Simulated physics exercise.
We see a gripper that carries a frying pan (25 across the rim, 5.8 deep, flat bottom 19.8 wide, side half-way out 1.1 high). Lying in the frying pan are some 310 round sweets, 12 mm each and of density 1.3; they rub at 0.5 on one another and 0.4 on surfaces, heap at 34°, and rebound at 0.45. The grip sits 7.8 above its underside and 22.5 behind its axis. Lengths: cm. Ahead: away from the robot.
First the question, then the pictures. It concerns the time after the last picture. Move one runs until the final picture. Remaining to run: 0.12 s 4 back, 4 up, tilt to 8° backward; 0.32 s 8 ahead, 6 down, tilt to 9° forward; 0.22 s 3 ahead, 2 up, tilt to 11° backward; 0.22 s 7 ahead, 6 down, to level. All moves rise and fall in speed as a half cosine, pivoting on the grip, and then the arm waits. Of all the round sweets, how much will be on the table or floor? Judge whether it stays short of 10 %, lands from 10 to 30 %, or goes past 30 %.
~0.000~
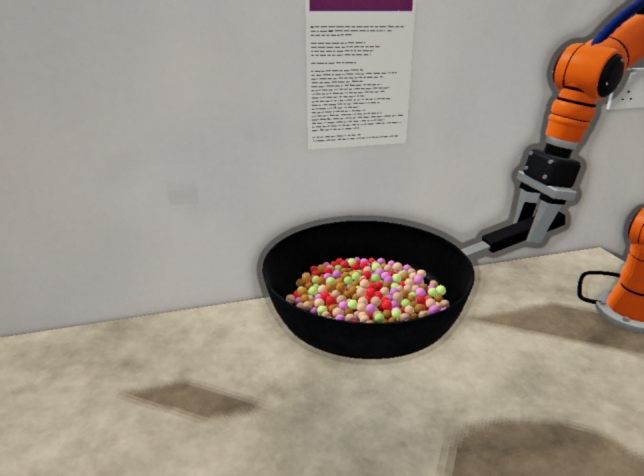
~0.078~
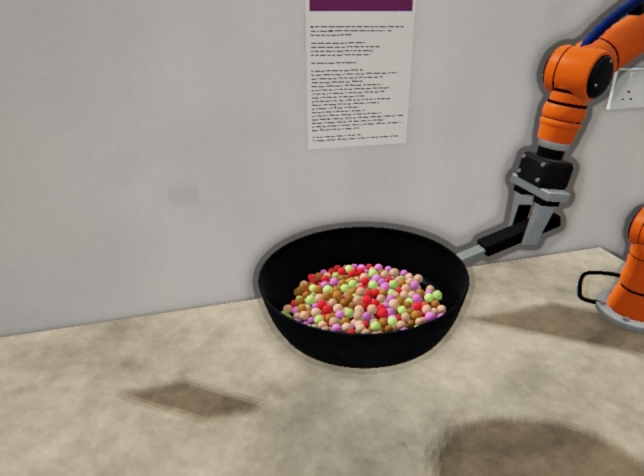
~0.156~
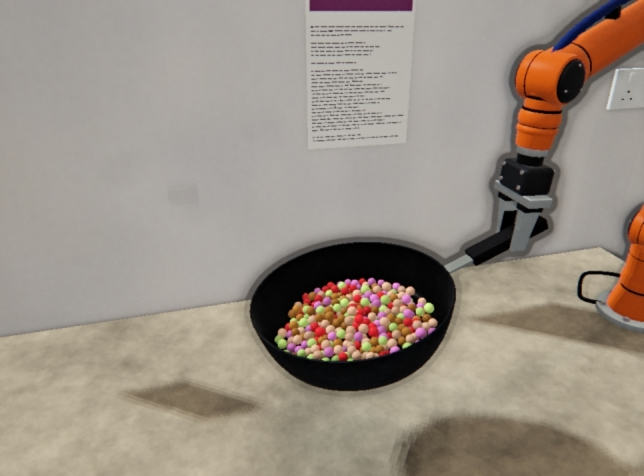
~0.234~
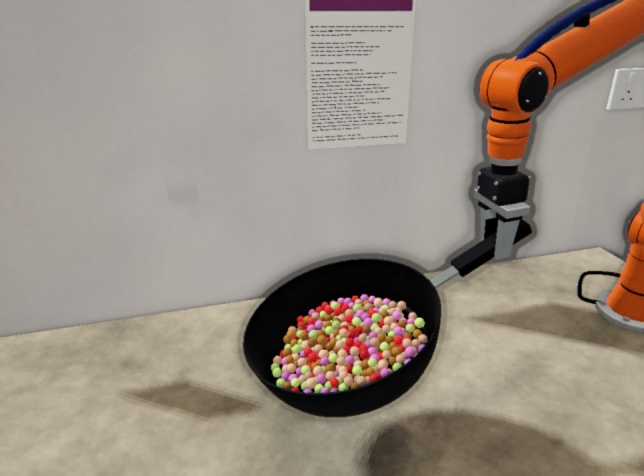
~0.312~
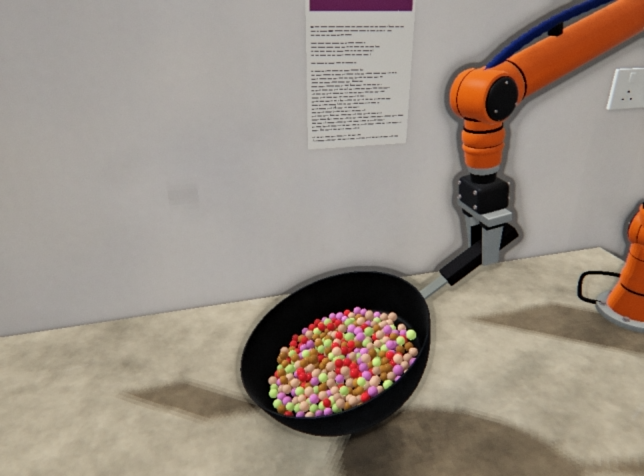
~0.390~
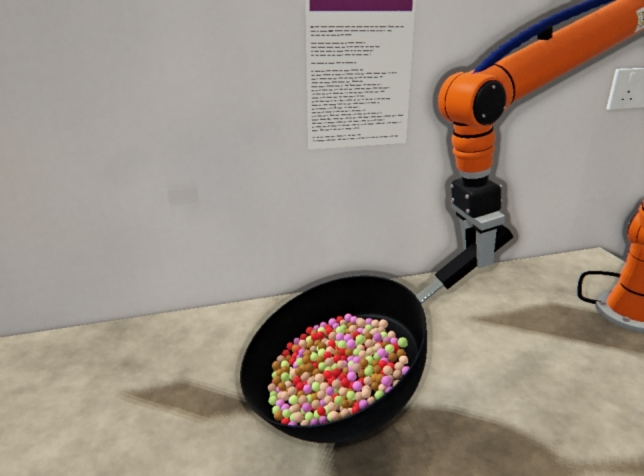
It stays short of 10 %.
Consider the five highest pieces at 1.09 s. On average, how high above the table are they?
Around 39 cm, I reckon.
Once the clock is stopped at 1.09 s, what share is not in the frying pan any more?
Some 0 per cent.
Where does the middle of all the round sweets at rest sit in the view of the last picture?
The middle of all the pieces at rest is around (221, 375).
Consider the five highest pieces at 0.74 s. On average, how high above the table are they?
60 cm or so.
By 0.74 s, tilted 6° forward, highest piece 61 above the table; 20 in the frying pan, 289 in flight or on a rim.
By 1.09 s, tilted 10° backward, highest piece 40 above the table; 303 in the frying pan, 6 in flight or on a rim.
By 1.47 s, level, highest piece 17 above the table; 298 in the frying pan, 1 on the table or floor, 10 in flight or on a rim.
By 2.52 s, level, highest piece 16 above the table; 298 in the frying pan, 11 on the table or floor.
Final count, 298 in the frying pan, 11 on the table or floor. That is 4 % on the table or floor.
